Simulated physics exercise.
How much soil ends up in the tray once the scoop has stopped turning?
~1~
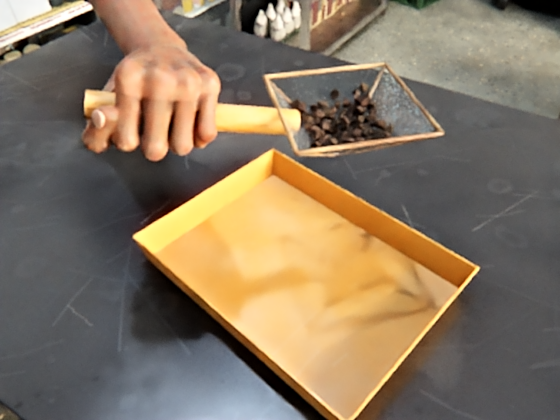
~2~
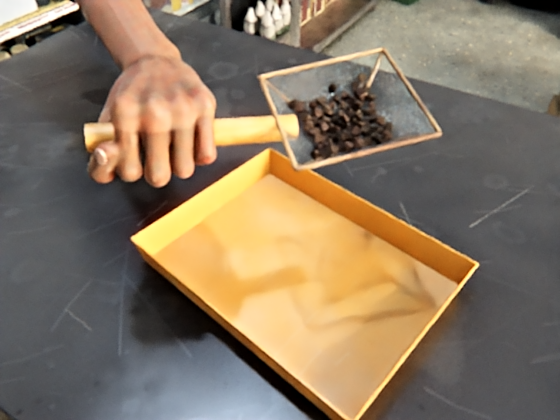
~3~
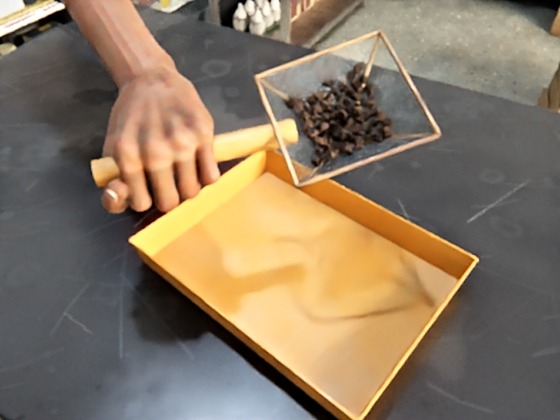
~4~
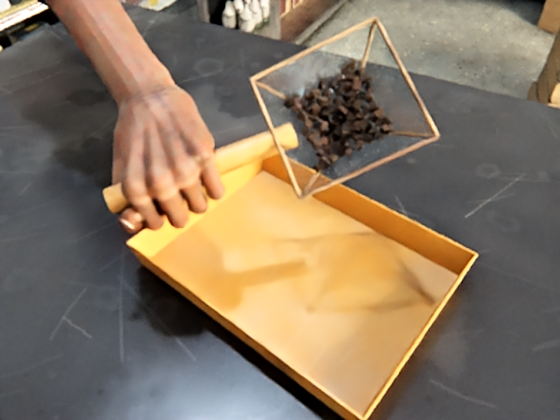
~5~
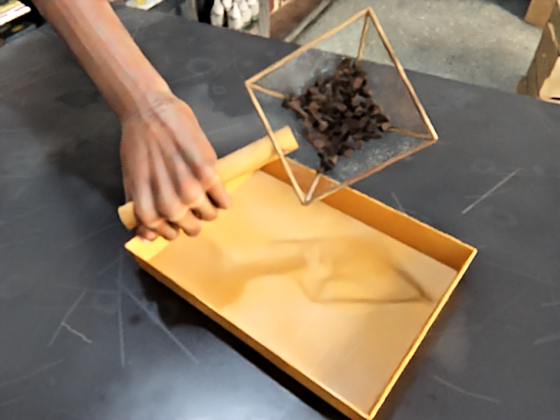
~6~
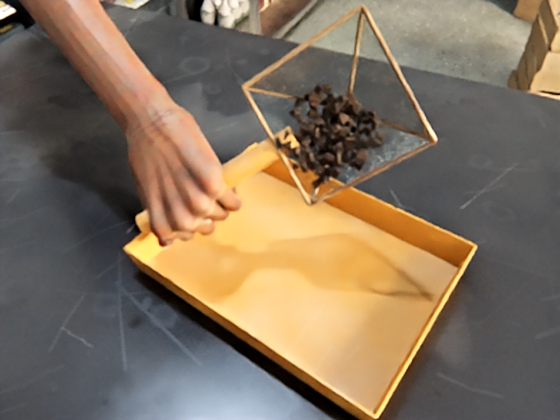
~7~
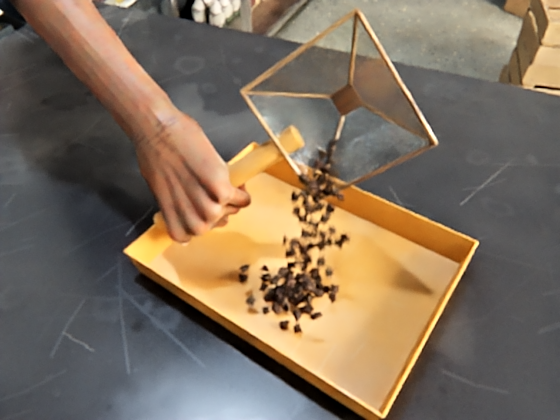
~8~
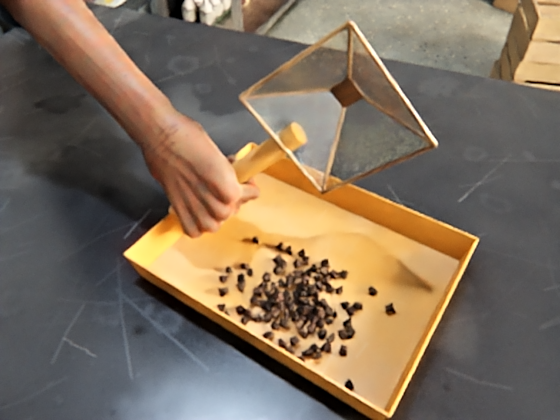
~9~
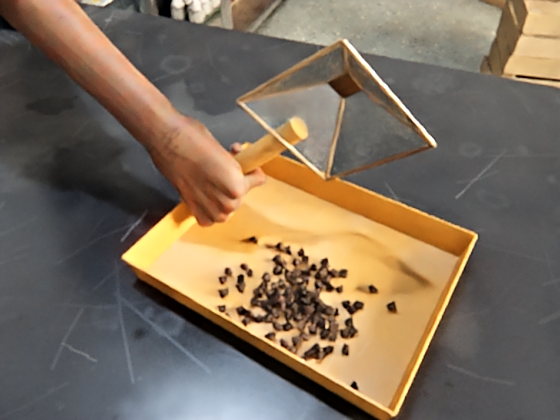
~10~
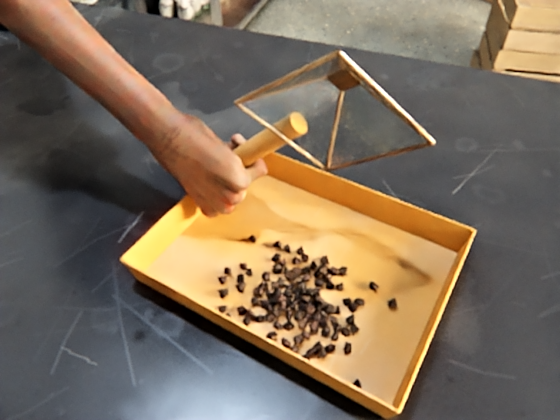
Only a little soil ends up there. The crumbs make a small, loose patch and leave much of the tray's bottom bare, even though the scoop has emptied completely.
